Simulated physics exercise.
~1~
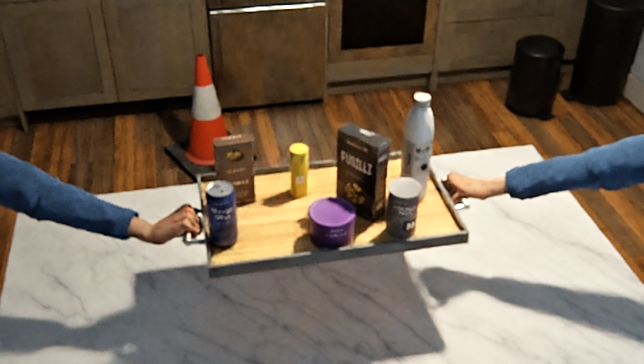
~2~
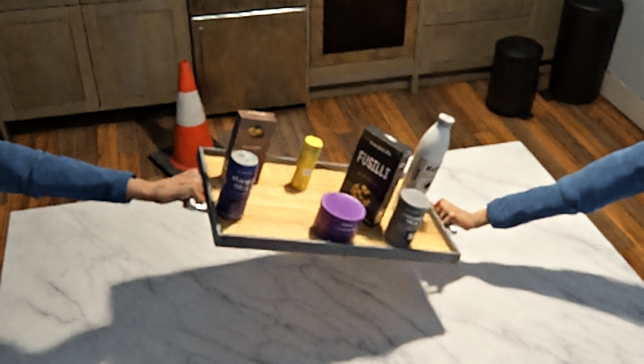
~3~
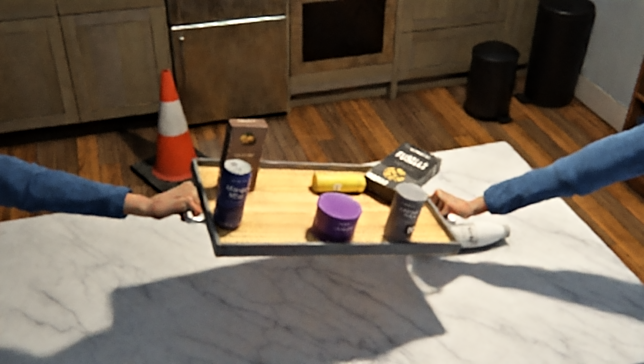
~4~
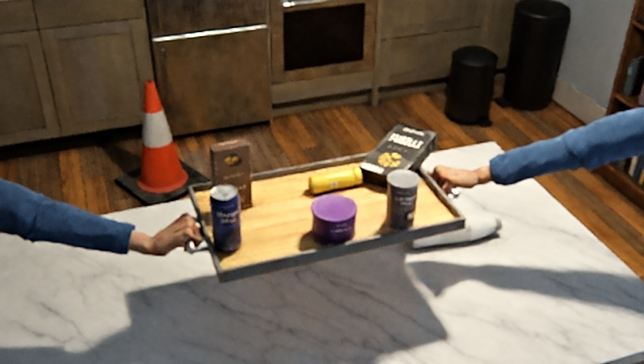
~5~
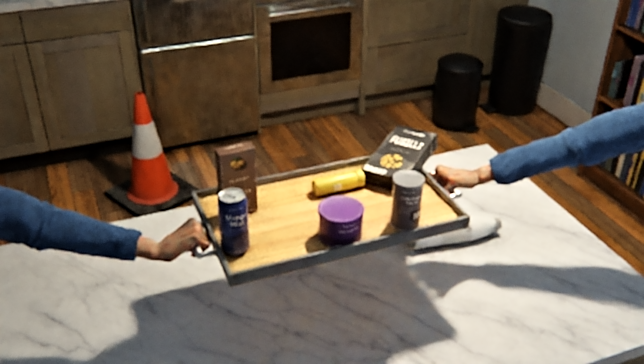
At the start, two hands in blue sleeves hold a wooden tray above a marble counter, carrying a purple tub, a grey tin, a blue can, a yellow shaker, two packets and a white bottle, all upright. The left side rises, tilting the tray down to the right, and the bottle, black packet and shaker lean. The bottle drops off the right side onto the counter, while the black packet and yellow shaker topple on the tray. The tray then levels out. It ends with the tub, tin, can and brown packet still standing on it.
